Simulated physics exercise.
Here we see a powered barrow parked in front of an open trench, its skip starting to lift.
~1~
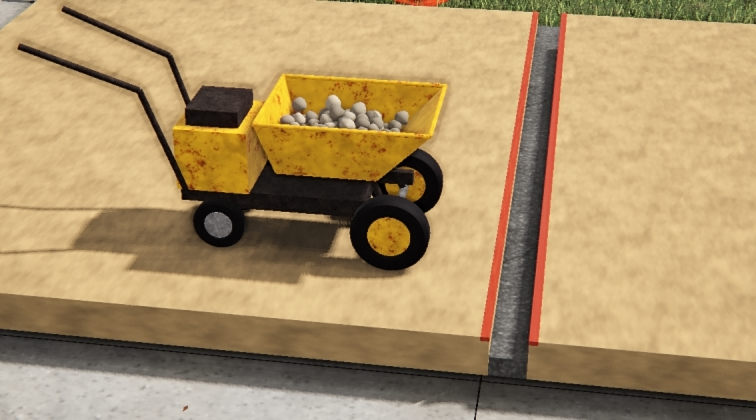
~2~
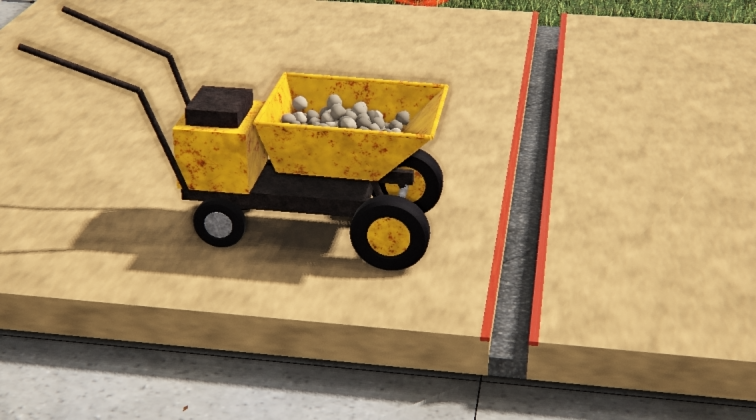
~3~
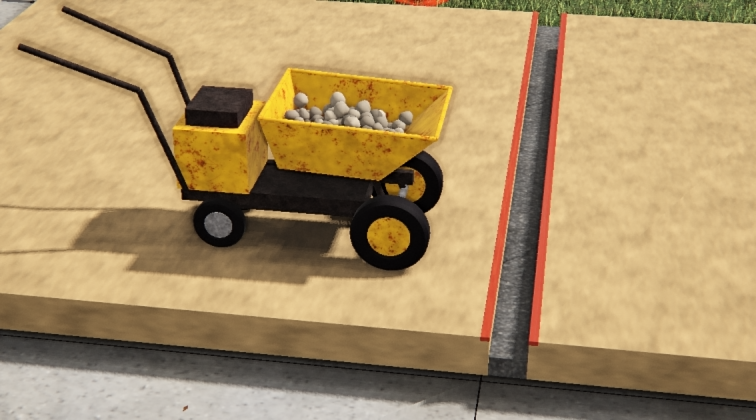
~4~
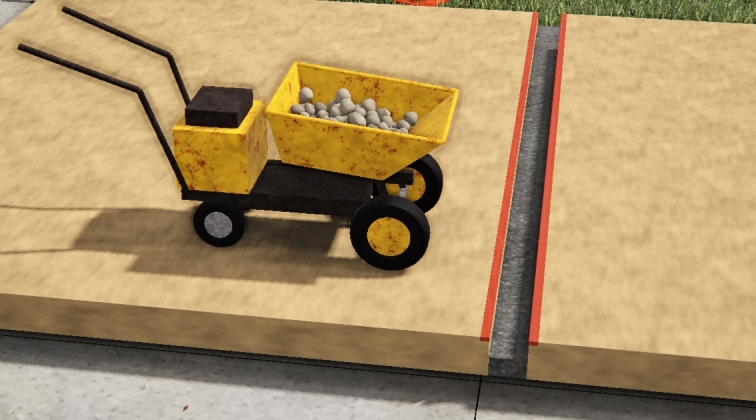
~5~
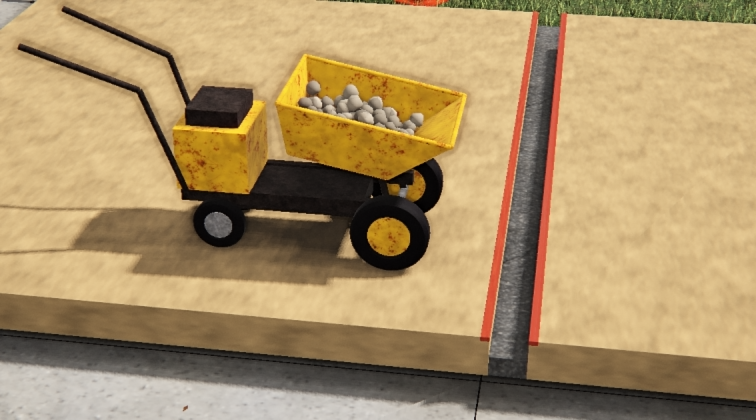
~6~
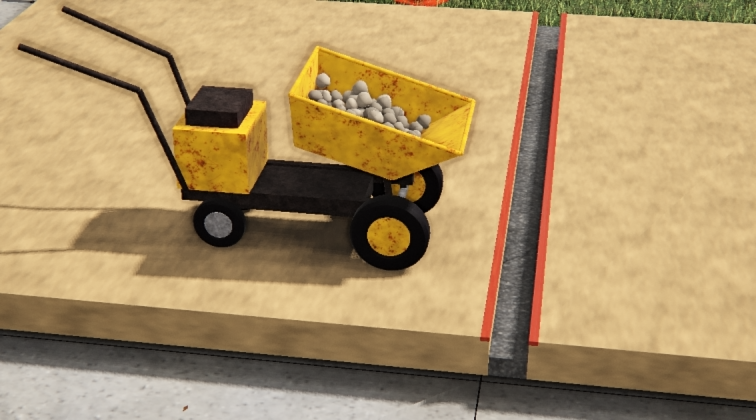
In this clip, a yellow powered barrow loaded with rounded grey pebbles stands still to the left of a narrow, red-edged trench while its skip gradually lifts at the back and tilts toward the right, the pebbles still inside.
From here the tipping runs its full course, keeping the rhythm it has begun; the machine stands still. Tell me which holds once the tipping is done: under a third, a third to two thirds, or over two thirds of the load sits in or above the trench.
One to two thirds of the load lands in the trench.
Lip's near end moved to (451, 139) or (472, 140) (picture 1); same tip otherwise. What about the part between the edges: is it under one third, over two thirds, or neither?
Okay, the first stop comes out as under a third and the second as under a third.
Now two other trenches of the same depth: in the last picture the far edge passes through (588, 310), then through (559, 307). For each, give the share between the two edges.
In order: Some 100 per cent, then some 70 per cent.
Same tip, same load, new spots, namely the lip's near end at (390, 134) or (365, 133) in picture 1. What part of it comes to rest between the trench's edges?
The first gives close to 60 per cent and the second 50 per cent.
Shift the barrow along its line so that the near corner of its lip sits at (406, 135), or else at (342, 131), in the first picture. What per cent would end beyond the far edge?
Some 30 % then some 0 %.
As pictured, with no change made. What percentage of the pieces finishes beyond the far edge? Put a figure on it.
55 %.
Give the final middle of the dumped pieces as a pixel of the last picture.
Close to (553, 244) in the last picture.
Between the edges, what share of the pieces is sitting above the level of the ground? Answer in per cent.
Around 15 per cent.
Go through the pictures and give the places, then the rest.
In the first frame, lip of the skip (430, 137), level; top of the load (347, 126), river pebbles; first edge of the trench (491, 301); far edge (537, 305), the trench under half as wide as the skip, and about half as deep as wide.
In the second frame, lip of the skip (431, 138), level; top of the load (348, 125).
In the third frame, lip of the skip (436, 140), tipped barely; top of the load (349, 123).
In the fourth frame, lip of the skip (442, 143), tipped a little; top of the load (333, 126).
In the fifth frame, lip of the skip (451, 148), tipped a little; top of the load (326, 120).
In the sixth frame, lip of the skip (461, 154), tipped clearly; top of the load (322, 106); first edge of the trench (491, 301); far edge (537, 305).
Just after the last frame, skip tipped steeply; every one in the skip.
A moment on, skip tipped steeply; roughly two thirds in the skip; about a tenth in or heaped over the trench; roughly a quarter beyond it; just a few falling.
Further on, skip tipped right over; roughly a third in or heaped over the trench; roughly two thirds beyond it.
When it is over, skip tipped right over; just a few short of the trench; roughly a third in or heaped over the trench; roughly half beyond it.
